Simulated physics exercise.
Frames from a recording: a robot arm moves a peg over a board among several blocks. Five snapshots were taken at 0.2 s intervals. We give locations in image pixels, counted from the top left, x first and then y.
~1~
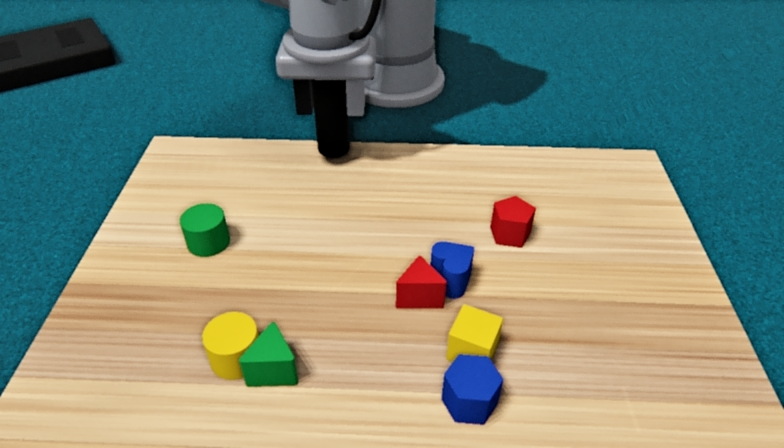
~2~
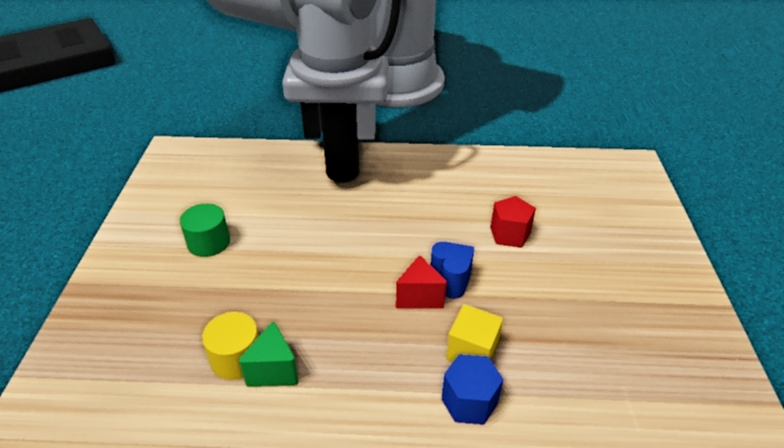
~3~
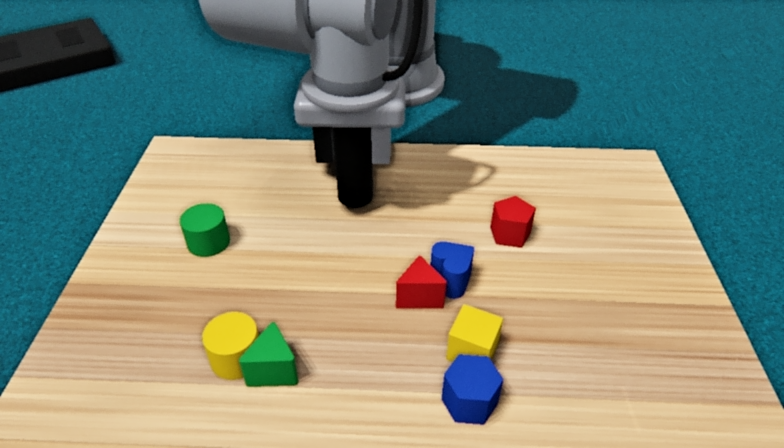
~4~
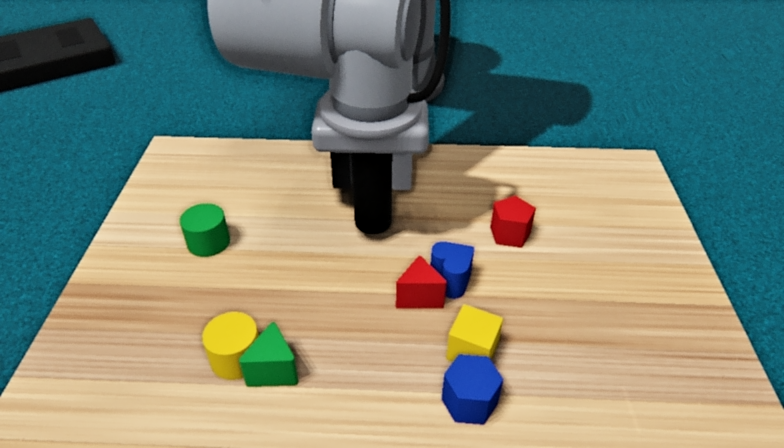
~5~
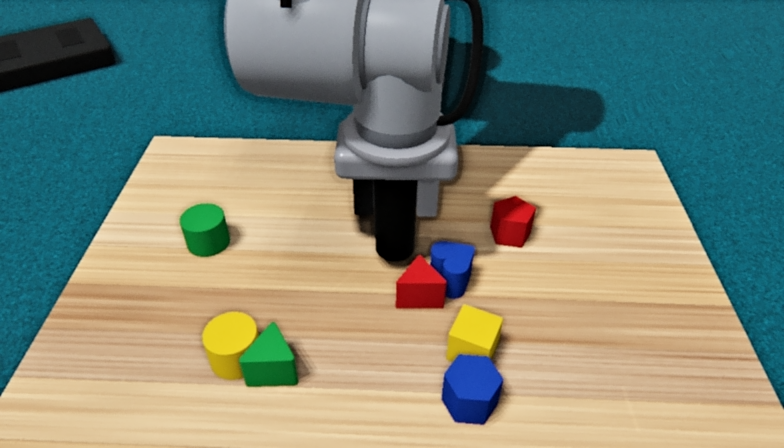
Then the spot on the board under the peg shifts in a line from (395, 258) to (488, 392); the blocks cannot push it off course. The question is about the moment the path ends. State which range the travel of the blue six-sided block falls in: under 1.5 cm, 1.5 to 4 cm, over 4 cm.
Medium: 1.5 to 4 cm.
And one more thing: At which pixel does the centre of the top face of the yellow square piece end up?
The yellow square piece ends near (544, 373).
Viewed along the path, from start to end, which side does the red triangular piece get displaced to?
It moves off to the right.
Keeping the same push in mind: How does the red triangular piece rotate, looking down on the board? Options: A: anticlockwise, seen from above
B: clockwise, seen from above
The one that fits is B, clockwise, seen from above.
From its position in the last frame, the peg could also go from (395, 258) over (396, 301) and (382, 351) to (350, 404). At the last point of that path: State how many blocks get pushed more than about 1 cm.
It should be one, as far as I can tell.
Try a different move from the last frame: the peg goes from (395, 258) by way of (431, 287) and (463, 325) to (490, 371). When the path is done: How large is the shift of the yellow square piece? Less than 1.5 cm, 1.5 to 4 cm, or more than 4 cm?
Shift of over 4 cm.
On the path given first. One third of the way, peg (423, 288); red triangular piece (431, 299), turned 50° clockwise.
Two thirds of the way, peg (454, 331); red triangular piece (446, 346), turned 75° clockwise; yellow square piece (497, 341).
At the end, peg (490, 383); red triangular piece (443, 368), turned 110° clockwise; blue heart unmoved; blue six-sided block (488, 414), turned 45° clockwise; yellow square piece (544, 373), turned 30° anticlockwise.
